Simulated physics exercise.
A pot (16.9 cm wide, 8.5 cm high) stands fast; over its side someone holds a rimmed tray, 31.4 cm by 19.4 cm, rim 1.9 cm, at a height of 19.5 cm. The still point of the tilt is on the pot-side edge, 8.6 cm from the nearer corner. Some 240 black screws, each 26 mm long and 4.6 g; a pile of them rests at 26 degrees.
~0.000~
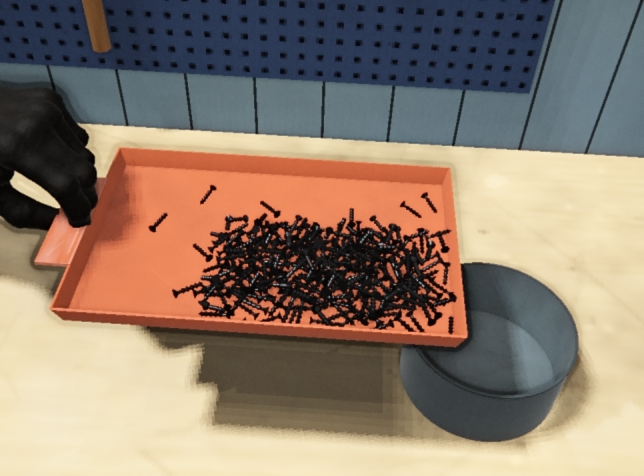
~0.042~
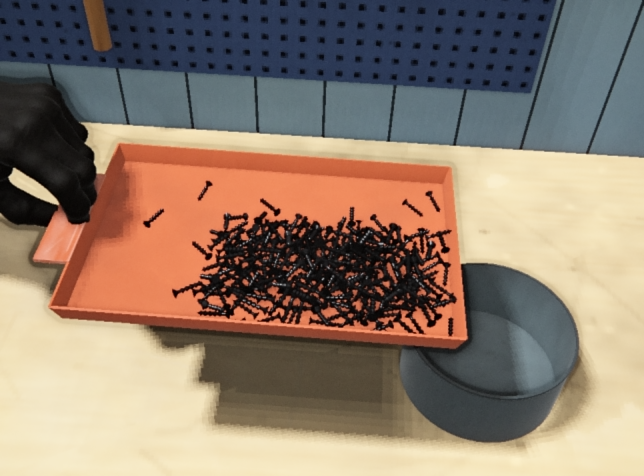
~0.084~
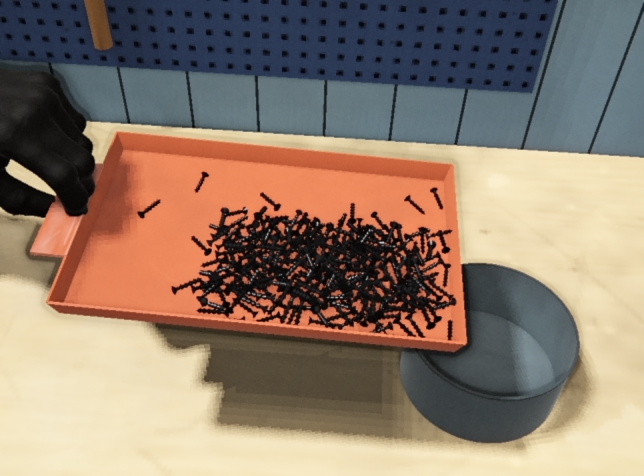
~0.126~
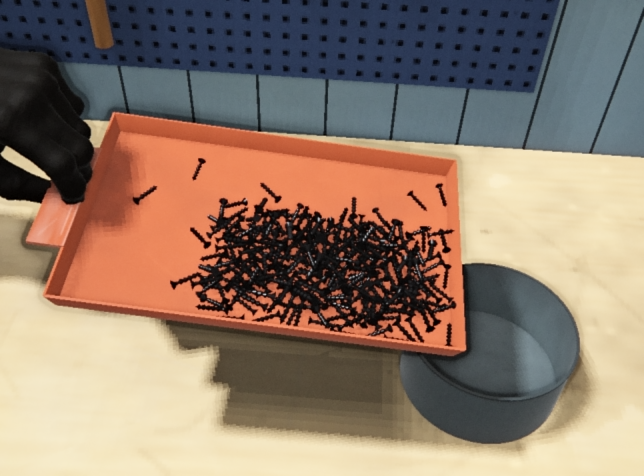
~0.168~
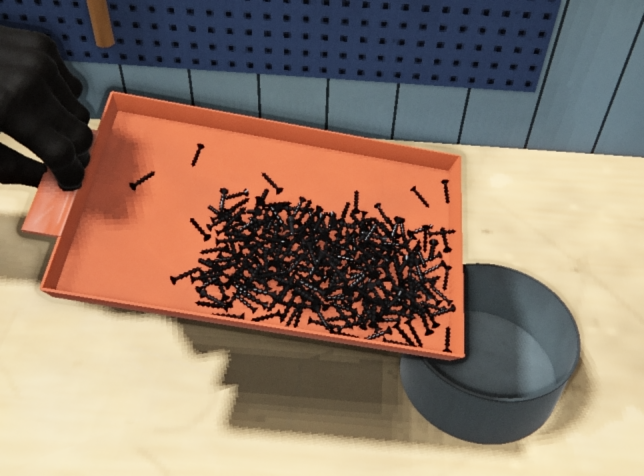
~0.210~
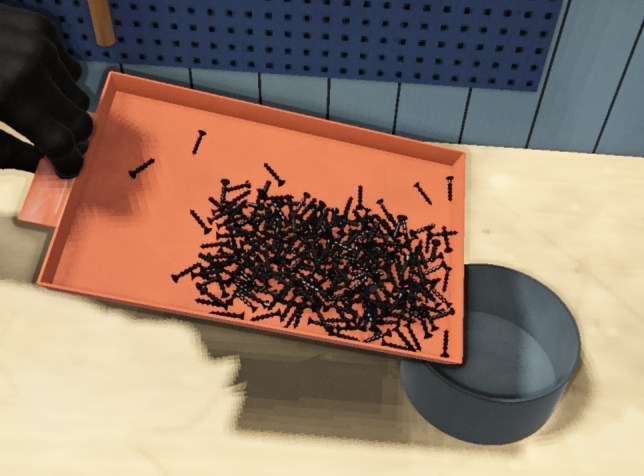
A black-gloved hand at the left grips the tab of a shallow orange tray holding a dark heap of black screws, with a few lying apart. The tray is above a pale wooden worktop, seen from above at an angle, beside a round blue-grey pot, with a blue pegboard and planked wall behind. The hand raises the tray's left side, slowly then faster, while the heap barely shifts and the camera stays still.
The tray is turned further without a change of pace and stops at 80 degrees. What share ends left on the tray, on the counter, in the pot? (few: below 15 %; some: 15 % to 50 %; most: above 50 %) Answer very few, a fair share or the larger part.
Tray: Very few, counter: The larger part, pot: Very few.
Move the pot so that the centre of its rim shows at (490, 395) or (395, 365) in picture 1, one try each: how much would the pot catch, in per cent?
About 60 and 75 per cent.
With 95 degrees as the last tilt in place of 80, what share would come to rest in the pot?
Then about 0 per cent.
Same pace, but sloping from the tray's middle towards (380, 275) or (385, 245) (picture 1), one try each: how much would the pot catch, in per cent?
Some 45 and 80 per cent.
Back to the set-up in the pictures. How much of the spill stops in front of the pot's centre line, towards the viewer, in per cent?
About 100 per cent.
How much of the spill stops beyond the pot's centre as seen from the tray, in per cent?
Some 10 per cent.
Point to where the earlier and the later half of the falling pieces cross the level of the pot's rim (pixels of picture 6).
First near (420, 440), later near (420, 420).
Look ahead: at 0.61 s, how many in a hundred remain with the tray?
Some 95 per cent of the load.
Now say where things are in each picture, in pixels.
The first picture shows tray tilt 0 degrees, front corners at (58, 304) and (460, 332); middle of the pieces at (323, 261); pot at (492, 324).
The second picture shows tray tilt 1 degrees, front corners at (57, 303) and (460, 334); middle of the pieces at (323, 260).
The third picture shows tray tilt 4 degrees, front corners at (55, 298) and (459, 338), lowest corner right front; middle of the pieces at (323, 259).
The fourth picture shows tray tilt 8 degrees, front corners at (52, 291) and (459, 344), lowest corner right front; middle of the pieces at (324, 256).
The fifth picture shows tray tilt 14 degrees, front corners at (49, 284) and (457, 350), lowest corner right front; middle of the pieces at (325, 254).
The sixth picture shows tray tilt 19 degrees, front corners at (47, 279) and (456, 355), lowest corner right front; middle of the pieces at (327, 252); pot at (493, 327). Its pace works out near 125 degrees a second.
After 0.45 s, tilt 50 degrees; the tray holds 100 %, the pot 0 %.
After 0.61 s, tilt 70 degrees; the tray holds 95 %, the pot 0 %.
After 0.90 s, tilt 80 degrees; the tray holds 10 %, the pot 0 %.
At rest (1.9 s), tray 0 %, counter 100 %, pot 0 %.
